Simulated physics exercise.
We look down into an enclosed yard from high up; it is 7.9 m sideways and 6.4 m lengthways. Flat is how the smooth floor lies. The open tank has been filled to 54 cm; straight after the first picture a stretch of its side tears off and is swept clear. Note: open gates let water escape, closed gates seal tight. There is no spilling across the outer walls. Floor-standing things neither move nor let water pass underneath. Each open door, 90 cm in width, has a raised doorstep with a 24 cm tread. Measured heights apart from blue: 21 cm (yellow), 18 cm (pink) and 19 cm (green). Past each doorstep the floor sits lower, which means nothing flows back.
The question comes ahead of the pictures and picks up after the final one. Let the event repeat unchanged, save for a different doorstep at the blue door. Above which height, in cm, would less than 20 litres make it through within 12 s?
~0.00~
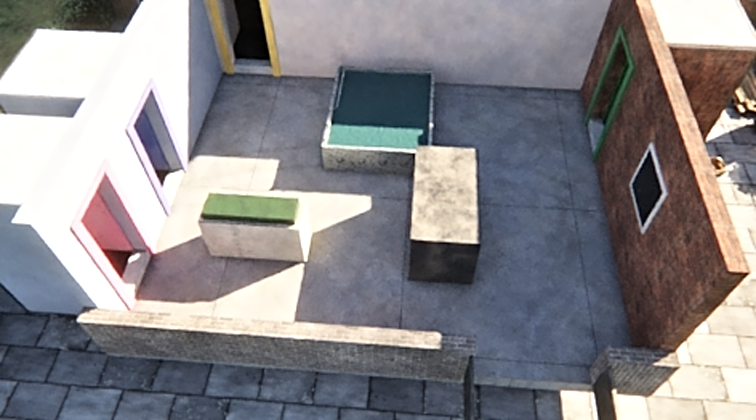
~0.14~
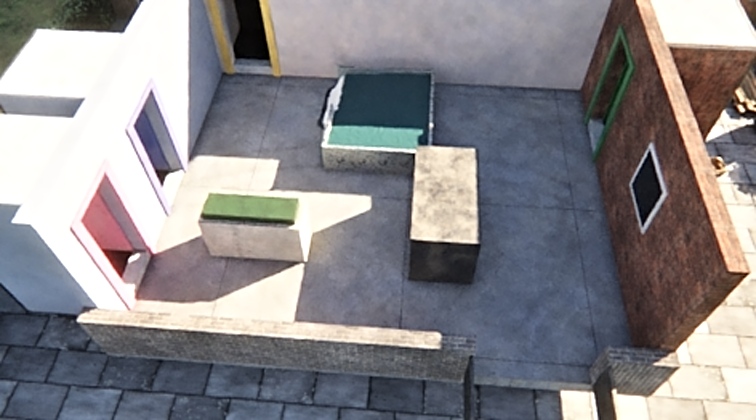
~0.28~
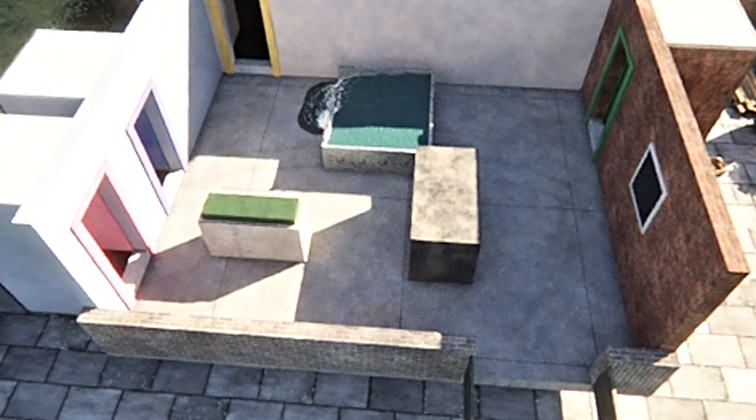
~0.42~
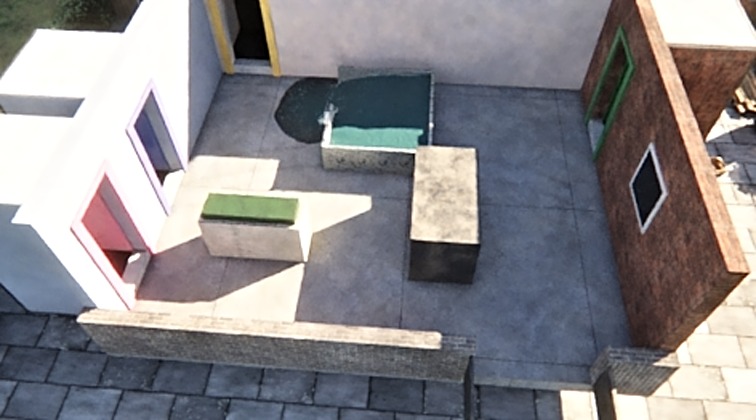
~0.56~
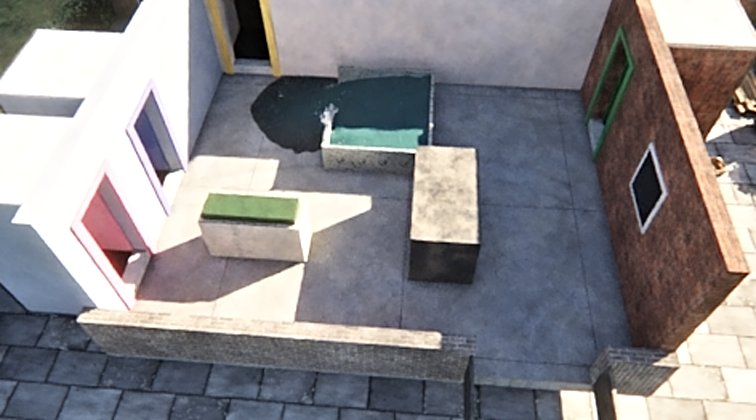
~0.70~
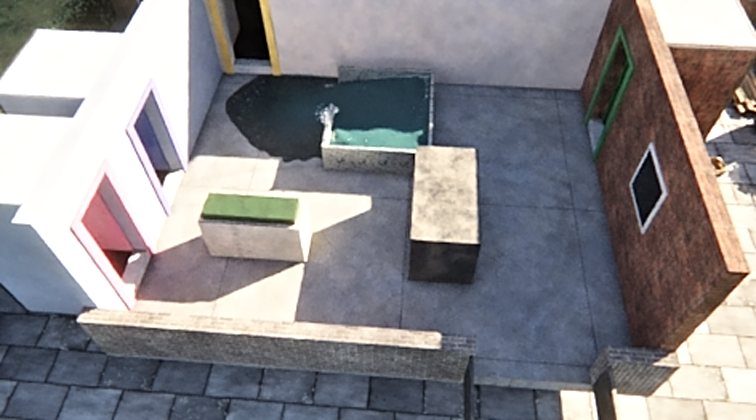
Above roughly 5.5 cm.
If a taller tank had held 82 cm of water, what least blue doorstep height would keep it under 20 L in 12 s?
Roughly 10.0 centimetres would do it.
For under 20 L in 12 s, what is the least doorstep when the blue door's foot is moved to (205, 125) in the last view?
About 19 cm.
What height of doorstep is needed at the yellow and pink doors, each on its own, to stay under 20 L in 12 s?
About 25 cm at yellow and 11.0 cm at pink.
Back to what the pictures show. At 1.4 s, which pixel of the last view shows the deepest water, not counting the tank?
Look close to (223, 75).
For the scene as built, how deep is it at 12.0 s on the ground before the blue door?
It stands about 5.0 centimetres deep.
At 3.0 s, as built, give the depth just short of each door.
Lab note, depth in cm: Yellow 28; blue 10; pink 2; green 0.
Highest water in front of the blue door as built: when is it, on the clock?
The level tops out near 3.0 seconds.
After 1.4 s water covers 15 % of the floor, deepest (42 cm) near (223, 75); it has not reached the blue door.
After 3.0 s water covers 25 % of the floor, deepest (32 cm) near (223, 75); 10 cm at the blue door, 0 litres in over its 8 cm doorstep.
After 12.0 s water covers 85 % of the floor, deepest (10 cm) near (375, 341); 5 cm at the blue door, 5 litres in over its 8 cm doorstep.
At the blue door as built, the water arrived by 1.9 s and peaked near 10 cm at 3.0 s.
Run again over the same 12 s with other heights there, 36 litres in over 4.5 cm, 9 litres over 7 cm. The limit of 20 litres is kept from about 5.5 cm up.
